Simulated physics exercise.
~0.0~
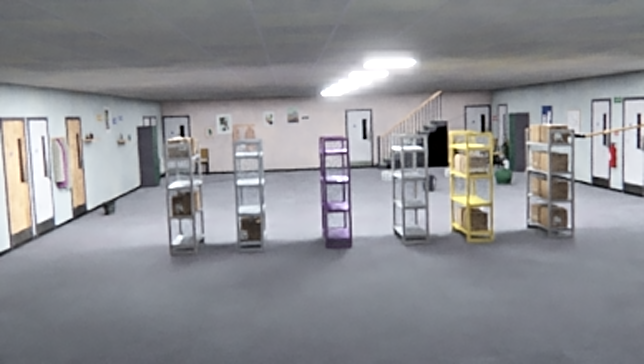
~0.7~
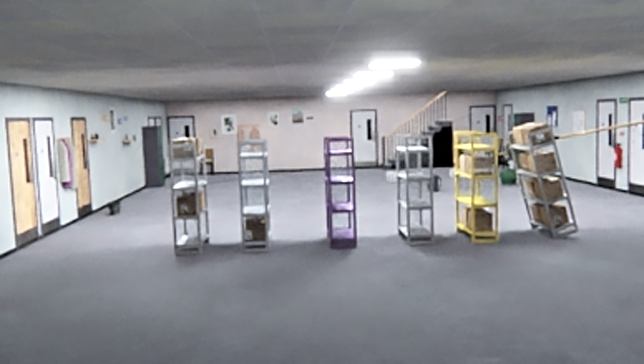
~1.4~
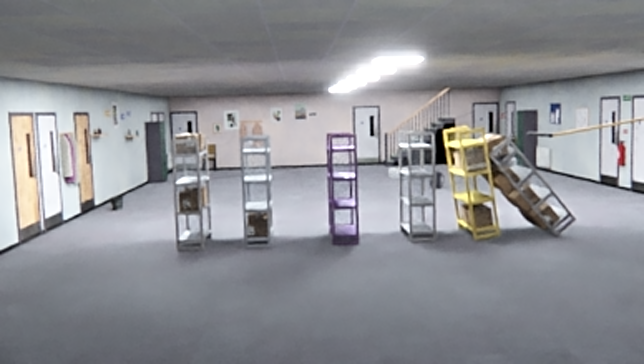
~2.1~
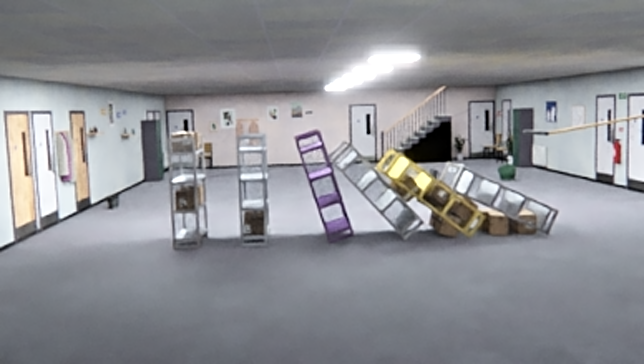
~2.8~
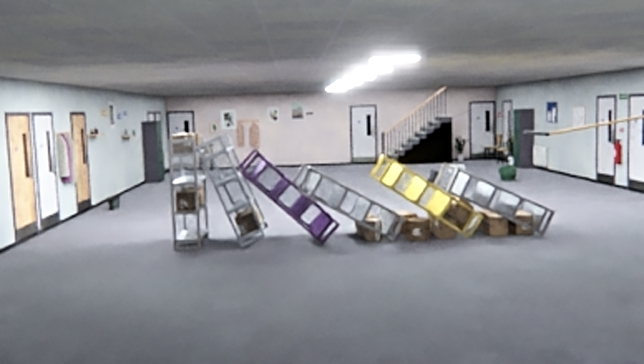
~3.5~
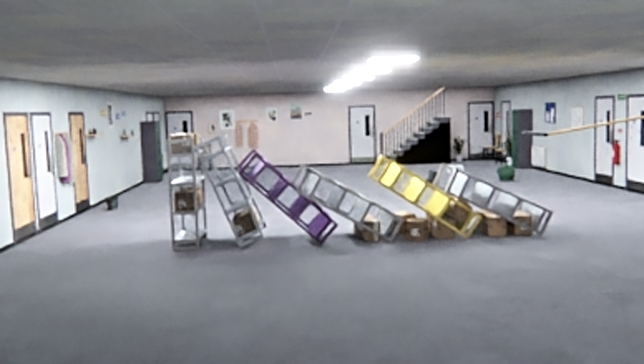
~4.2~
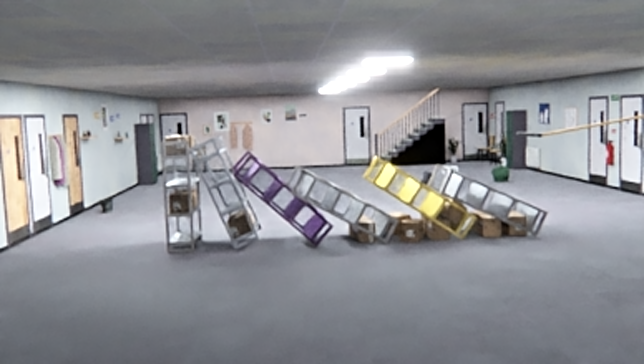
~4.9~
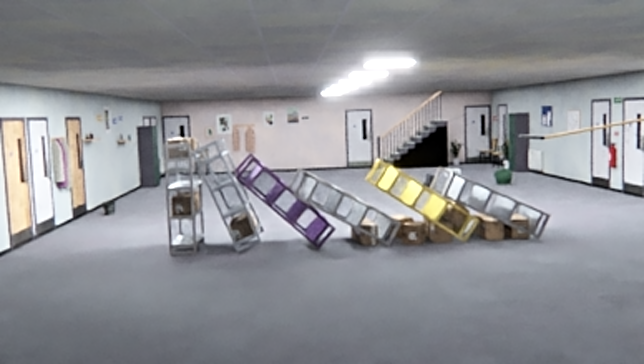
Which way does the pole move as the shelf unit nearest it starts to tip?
The pole moves to the left, pushing in from the right side of the room.
